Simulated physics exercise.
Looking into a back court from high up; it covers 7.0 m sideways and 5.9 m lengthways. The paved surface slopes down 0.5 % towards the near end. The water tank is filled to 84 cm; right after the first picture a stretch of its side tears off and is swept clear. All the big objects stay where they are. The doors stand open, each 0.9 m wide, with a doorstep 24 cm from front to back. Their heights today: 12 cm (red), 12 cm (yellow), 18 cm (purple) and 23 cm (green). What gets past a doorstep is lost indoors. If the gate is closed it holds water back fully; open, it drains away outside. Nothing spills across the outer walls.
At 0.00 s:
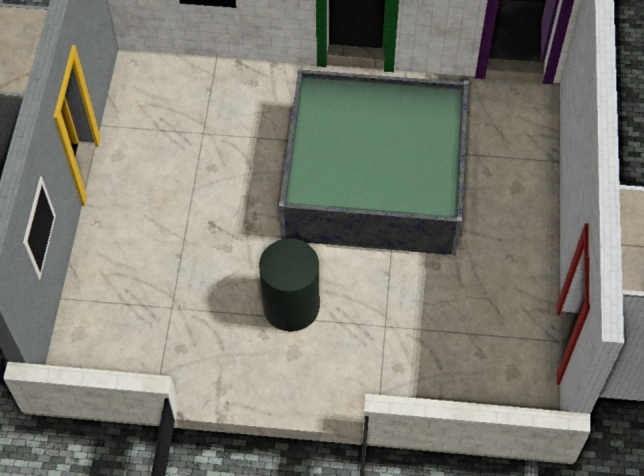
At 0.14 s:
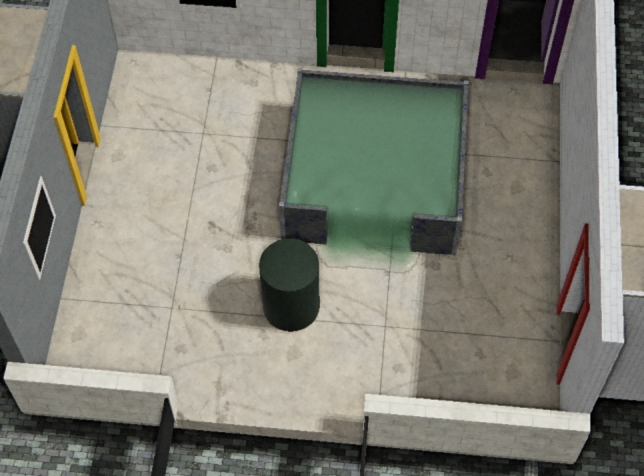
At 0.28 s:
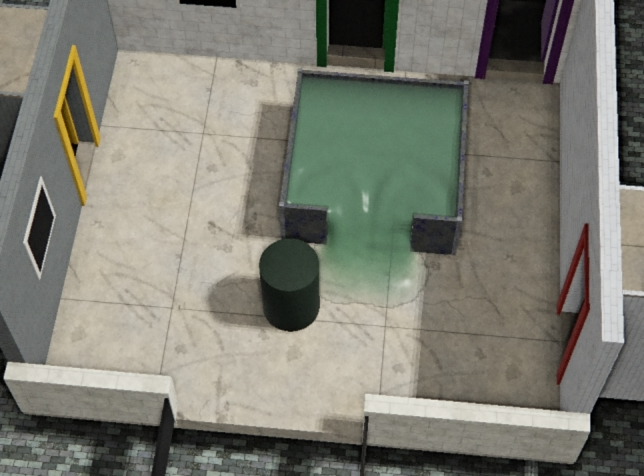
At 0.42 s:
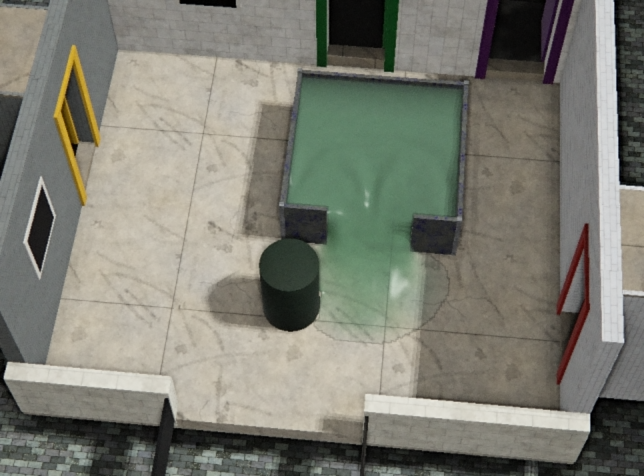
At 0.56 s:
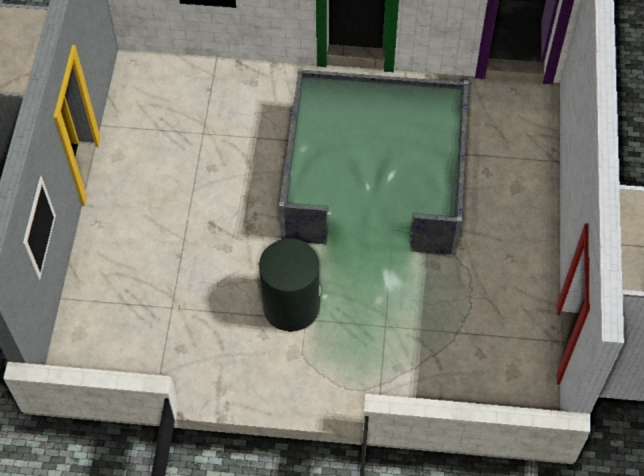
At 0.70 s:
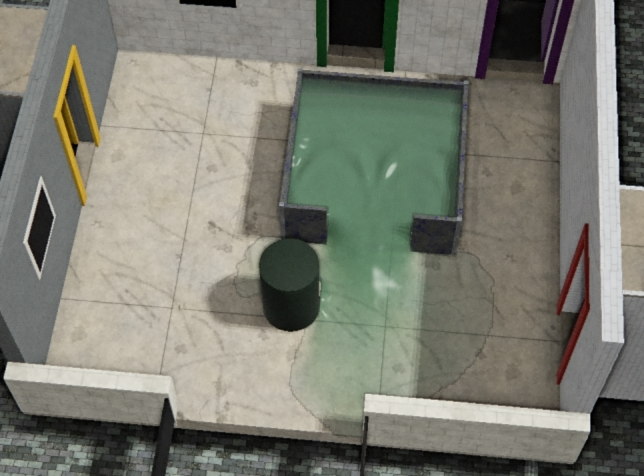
A square tank of green water losing part of its near wall, the water pouring out and spreading past a dark cylinder across the pale floor.
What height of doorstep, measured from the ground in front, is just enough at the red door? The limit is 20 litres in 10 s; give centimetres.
At least 15 cm or so.
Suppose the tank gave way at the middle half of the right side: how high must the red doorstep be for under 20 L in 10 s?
Some 8.0 cm.
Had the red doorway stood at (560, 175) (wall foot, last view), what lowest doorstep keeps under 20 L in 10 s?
About 11.0 cm.
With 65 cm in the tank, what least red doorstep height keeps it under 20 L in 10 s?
Then roughly 11.0 cm.
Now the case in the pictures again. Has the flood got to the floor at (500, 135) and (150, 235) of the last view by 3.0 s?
In turn: Still dry, under water.
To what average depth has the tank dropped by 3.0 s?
Some 41 cm.
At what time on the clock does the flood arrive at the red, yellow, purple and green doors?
Red 1.4 s, yellow 2.8 s, purple 4.0 s, green 5.0 s.
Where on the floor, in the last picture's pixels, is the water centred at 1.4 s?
Around (375, 219).
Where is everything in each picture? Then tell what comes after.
The first picture shows the water tank at (377, 146) is whole and still, 84 cm deep; the red door at (572, 311) is dry.
In the second picture, the front is at (331, 262), 0.3 m from the gap at (369, 232); 0.3 m2 of floor is wet, 84 cm left at the back.
In the third picture, the gap is at (369, 235), the front 0.9 m out at (332, 296); the back of the water tank holds 84 cm.
In the fourth picture, the gap is at (369, 235), the front 1.5 m out at (340, 335); the back of the water tank holds 84 cm.
In the fifth picture, water pours out at (369, 234) and has run 2.2 m, to (349, 384); about 9 cm deep outside, 80 cm at the back.
In the sixth picture, the gap is at (369, 235), the front 2.9 m out at a hidden place; the back of the water tank holds 72 cm; the red door at (572, 311), 3.1 m from the gap, is still 1.1 m from the nearest water.
After 1.4 s water covers 30 % of the floor, deepest (49 cm) near (319, 295); 1 cm at the red door, 0 litres in over its 12 cm doorstep.
After 3.0 s water covers 45 % of the floor, deepest (44 cm) near (549, 435); 19 cm at the red door, 8 litres in over its 12 cm doorstep.
After 10.0 s water covers 85 % of the floor, deepest (15 cm) near (525, 235); 9 cm at the red door, 48 litres in over its 12 cm doorstep.
At the red door as built, the water arrived by 1.4 s and peaked near 19 cm at 3.2 s.
With a doorstep of 13.5 cm, 33 litres would have come in within the 10 s; with 18.5 cm, 8 litres. So under 20 litres takes about 15 cm.
